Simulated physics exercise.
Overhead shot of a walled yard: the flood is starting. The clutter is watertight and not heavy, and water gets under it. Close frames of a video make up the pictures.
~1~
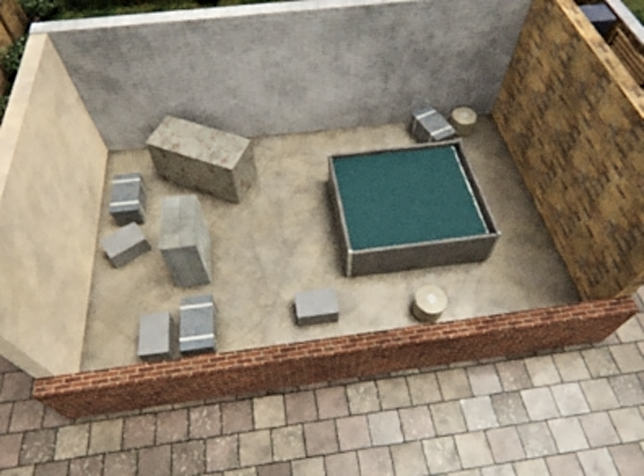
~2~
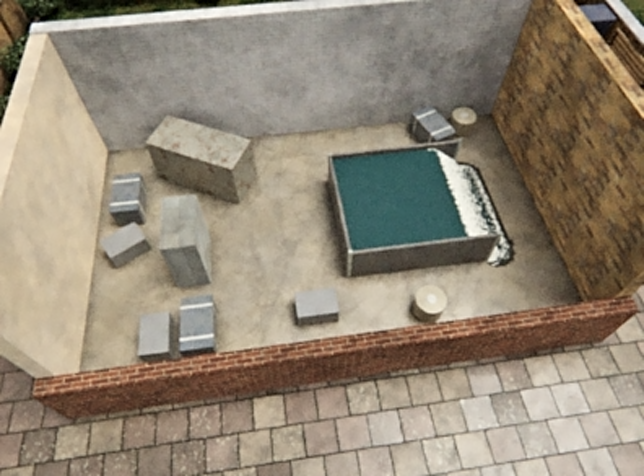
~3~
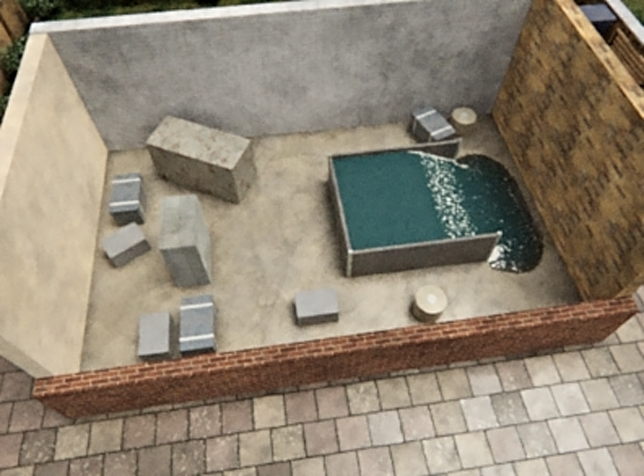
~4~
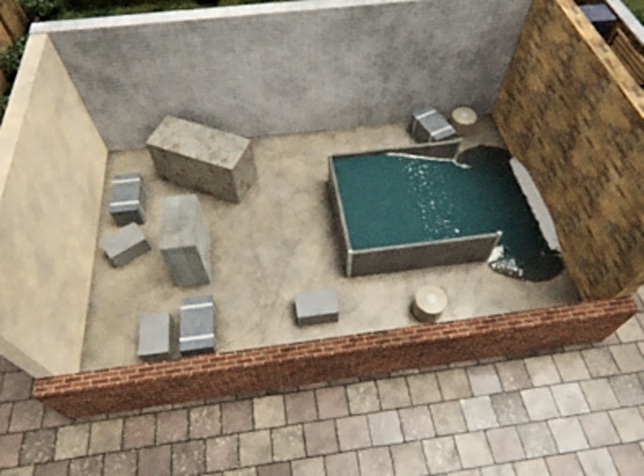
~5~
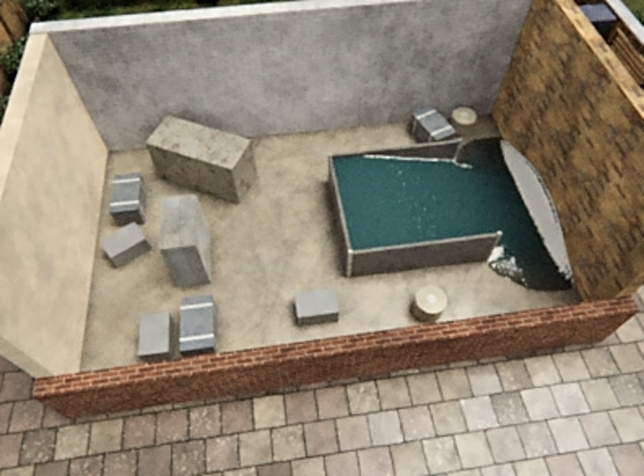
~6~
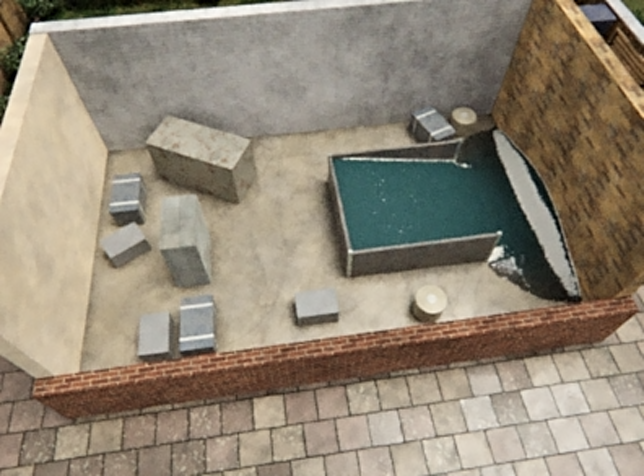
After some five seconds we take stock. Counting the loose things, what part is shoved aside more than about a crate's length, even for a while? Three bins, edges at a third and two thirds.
The portion moved well away reaches the top third.
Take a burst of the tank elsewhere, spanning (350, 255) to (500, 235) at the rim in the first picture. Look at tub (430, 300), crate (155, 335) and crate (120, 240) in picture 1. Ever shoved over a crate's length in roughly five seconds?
First covers that distance, second covers that distance, third covers that distance.
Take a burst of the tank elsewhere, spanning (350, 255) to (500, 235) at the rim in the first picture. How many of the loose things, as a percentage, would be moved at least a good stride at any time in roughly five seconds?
Estimate: Close to 90 per cent.
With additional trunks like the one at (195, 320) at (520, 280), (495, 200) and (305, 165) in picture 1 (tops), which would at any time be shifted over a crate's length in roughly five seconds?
Listed in order: Displaced, displaced, then displaced.
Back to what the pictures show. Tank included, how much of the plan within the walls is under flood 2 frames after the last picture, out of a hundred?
I'd say around 25 in a hundred.
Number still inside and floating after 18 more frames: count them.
By my reckoning the number comes out at 1.
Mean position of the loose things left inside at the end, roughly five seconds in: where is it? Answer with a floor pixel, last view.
I'd put it at roughly (179, 249).
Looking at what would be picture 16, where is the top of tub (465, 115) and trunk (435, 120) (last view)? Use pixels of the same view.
The first should be near (425, 130), the second near (404, 142).
A moment on, 0 of 8 are well off their spots; 0 afloat.
Next, 2 of 8 are well off their spots; 0 afloat.
Later, 4 of 8 are well off their spots; 1 afloat.
In the end, 6 of 8 are well off their spots, and 6 have been at some point; 4 afloat.
